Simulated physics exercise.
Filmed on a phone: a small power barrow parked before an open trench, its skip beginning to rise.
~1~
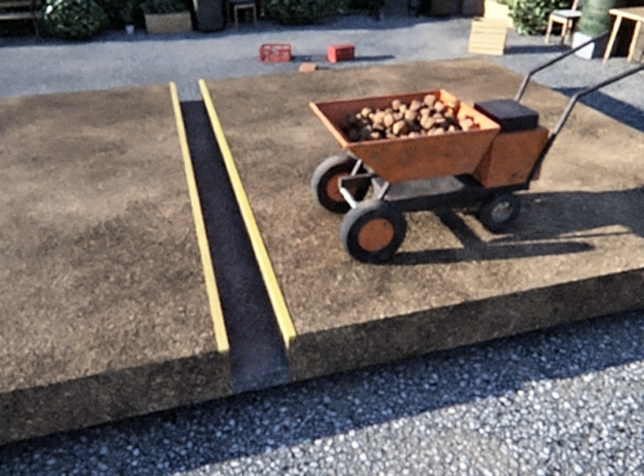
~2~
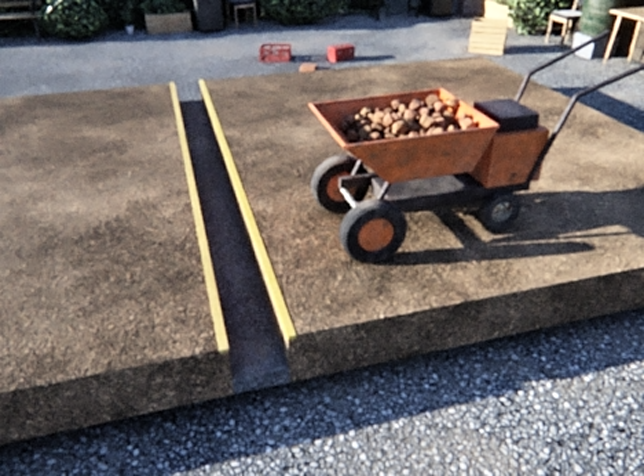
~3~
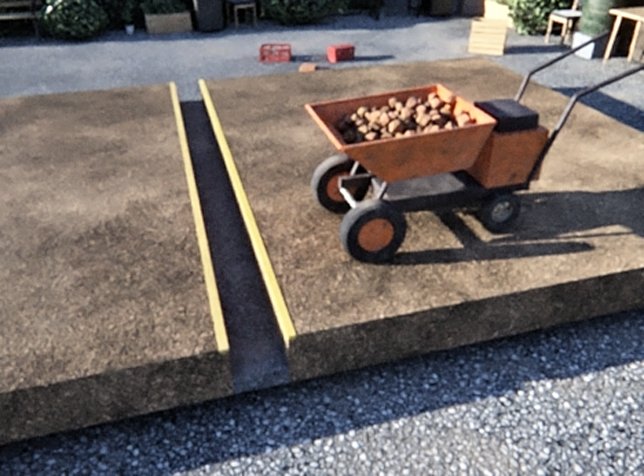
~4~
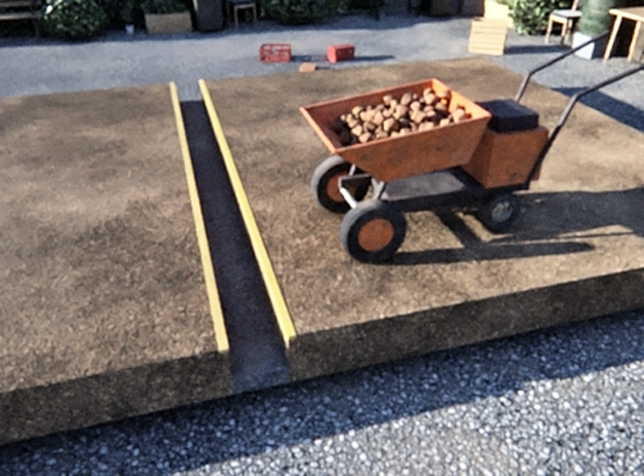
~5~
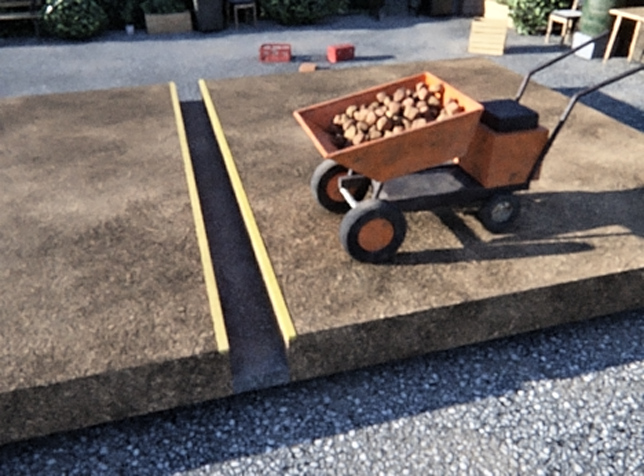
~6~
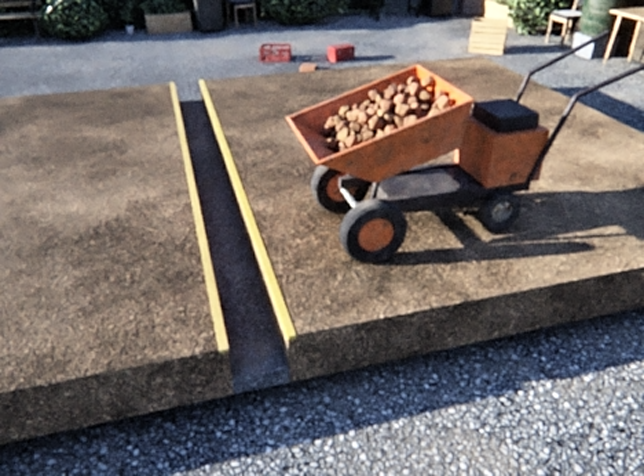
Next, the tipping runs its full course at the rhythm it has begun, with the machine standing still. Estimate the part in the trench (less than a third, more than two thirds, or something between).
The trench ends with more than two thirds of it.
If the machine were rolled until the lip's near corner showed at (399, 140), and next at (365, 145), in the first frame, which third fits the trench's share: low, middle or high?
The first try: One to two thirds. The second: More than two thirds.
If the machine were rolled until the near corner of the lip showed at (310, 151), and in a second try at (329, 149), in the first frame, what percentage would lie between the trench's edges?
The first gives 40 %, the second 70 %.
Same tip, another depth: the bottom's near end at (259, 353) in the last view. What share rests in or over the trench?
Near 60 %.
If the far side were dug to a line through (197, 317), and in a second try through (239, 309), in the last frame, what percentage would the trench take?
First some 100, then 60 per cent.
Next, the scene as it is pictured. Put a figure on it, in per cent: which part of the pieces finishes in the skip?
It comes to 0 per cent or so.
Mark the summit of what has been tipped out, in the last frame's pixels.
At about (219, 252).
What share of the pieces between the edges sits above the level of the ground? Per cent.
Some 10 per cent.
Just after the last frame, skip tipped steeply; every one in the skip.
A moment on, skip tipped right over; roughly half in the skip; just a few short of the trench; roughly half in or heaped over the trench; just a few beyond it; just a few falling.
Further on, skip tipped right over; just a few short of the trench; almost all in or heaped over the trench; about a tenth beyond it.
When it is over, skip tipped right over; just a few short of the trench; almost all in or heaped over the trench; about a tenth beyond it.
